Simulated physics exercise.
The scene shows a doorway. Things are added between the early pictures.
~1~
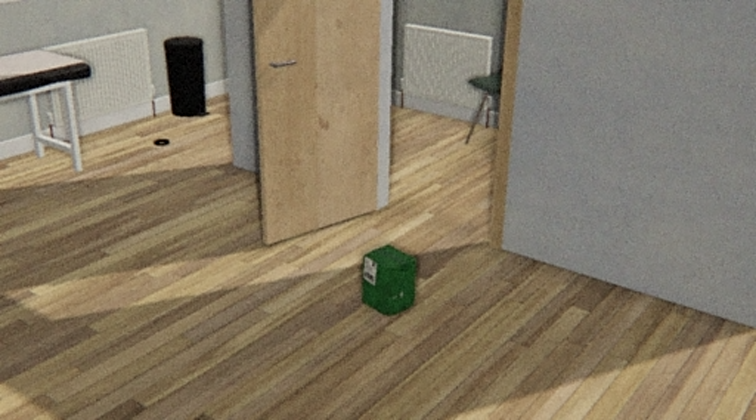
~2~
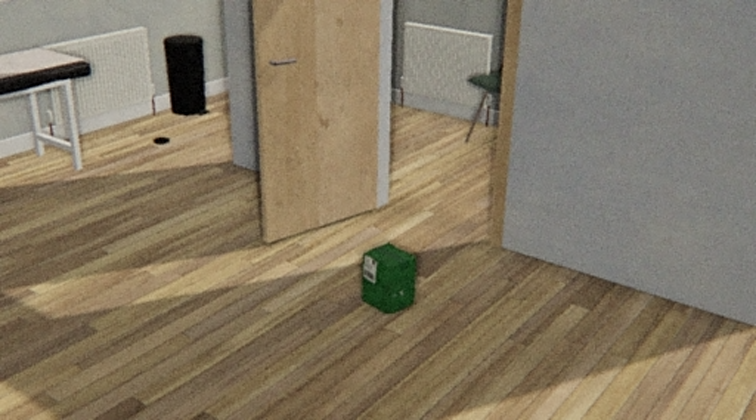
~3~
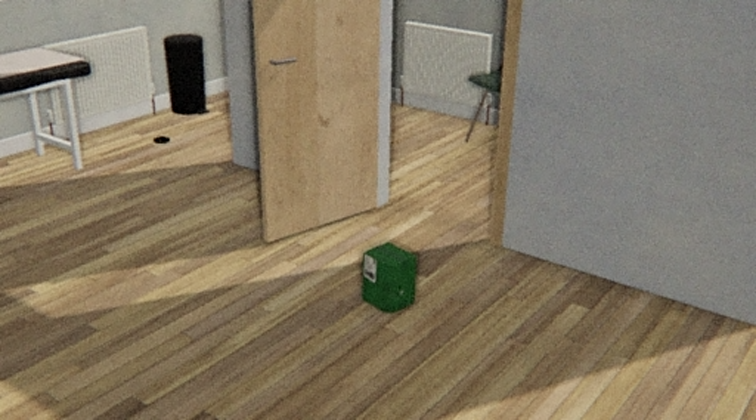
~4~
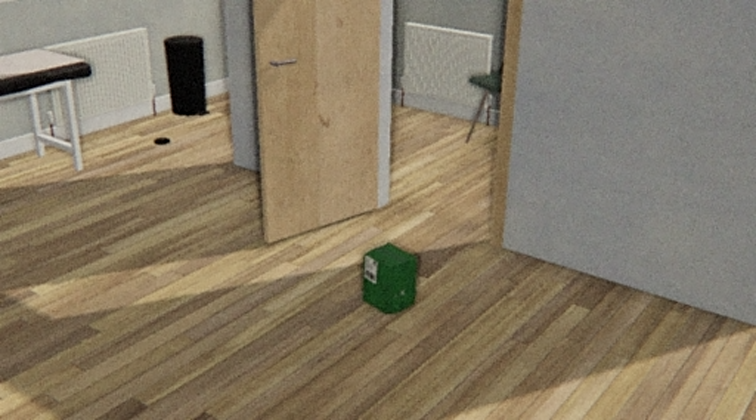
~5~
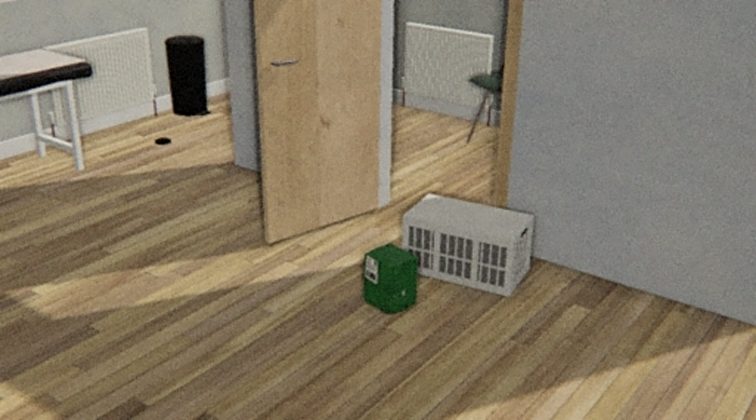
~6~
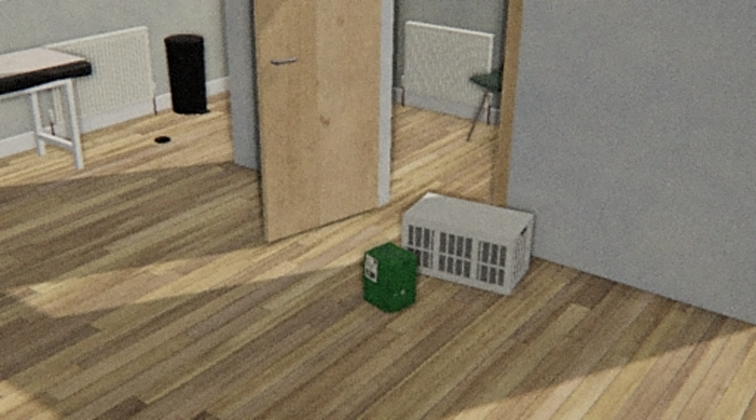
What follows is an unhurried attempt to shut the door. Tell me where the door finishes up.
The door's path is barred.
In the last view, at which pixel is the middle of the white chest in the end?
Looks like it settles somewhere around (474, 242).
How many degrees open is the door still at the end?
Angle: About 40°.
Then, 1.00 s after the last picture, door 83° open.
Then, 1.60 s after the last picture, door 59° open.
At rest, door 42° open; both in place. Seen from the same camera at the end, white chest near (474, 242).
